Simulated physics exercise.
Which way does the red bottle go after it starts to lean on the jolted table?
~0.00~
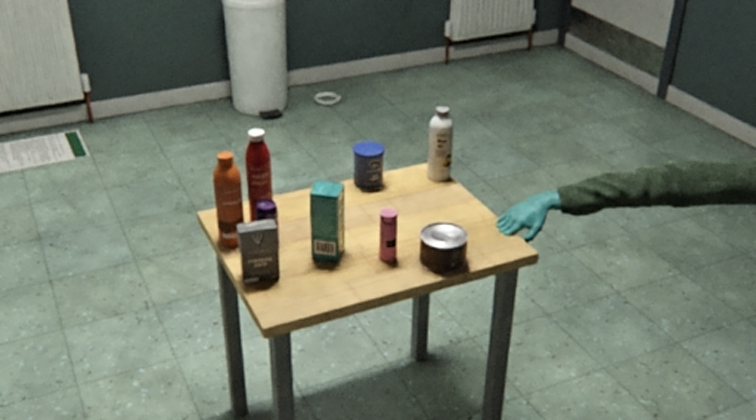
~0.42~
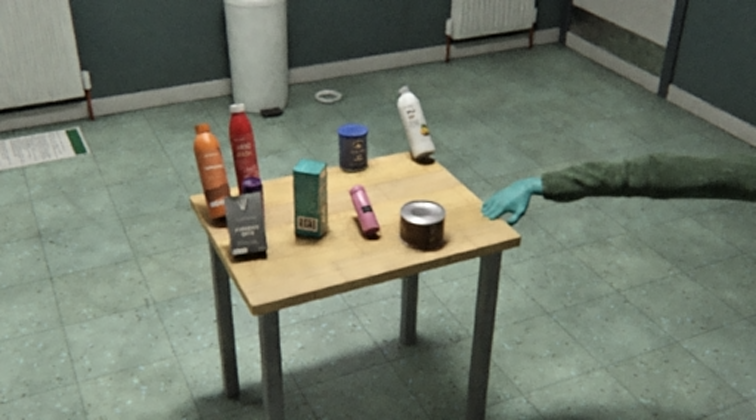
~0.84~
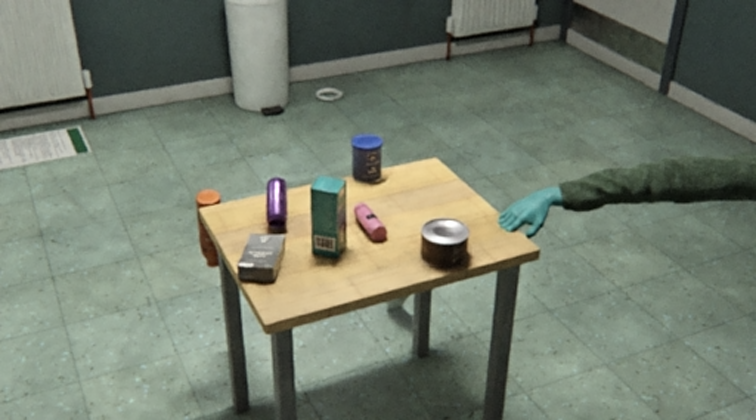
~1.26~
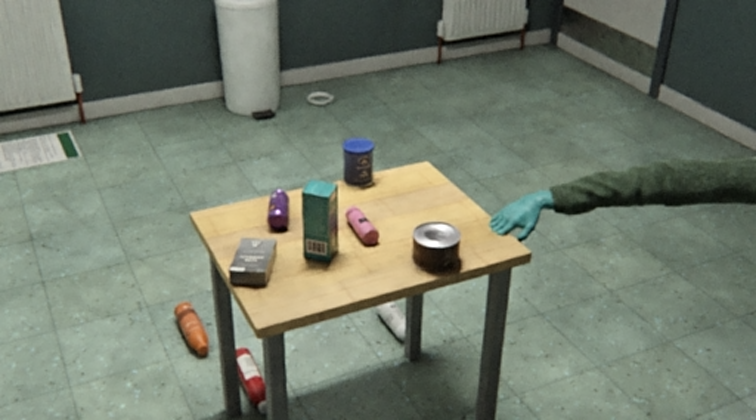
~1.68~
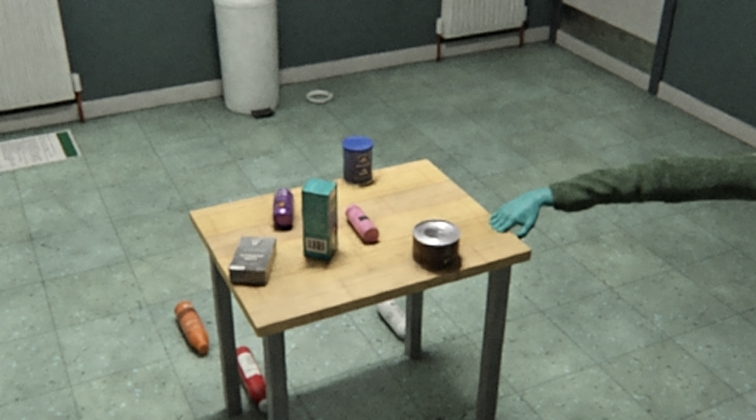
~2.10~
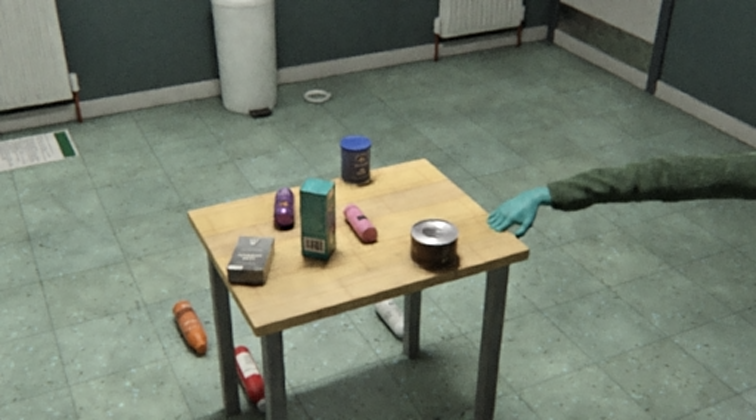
It moves down, dropping off the table and ending up lying on its side on the floor.
Gloved hand jolting a small table, three bottles falling to the floor while pink, purple and grey items tip over on top.
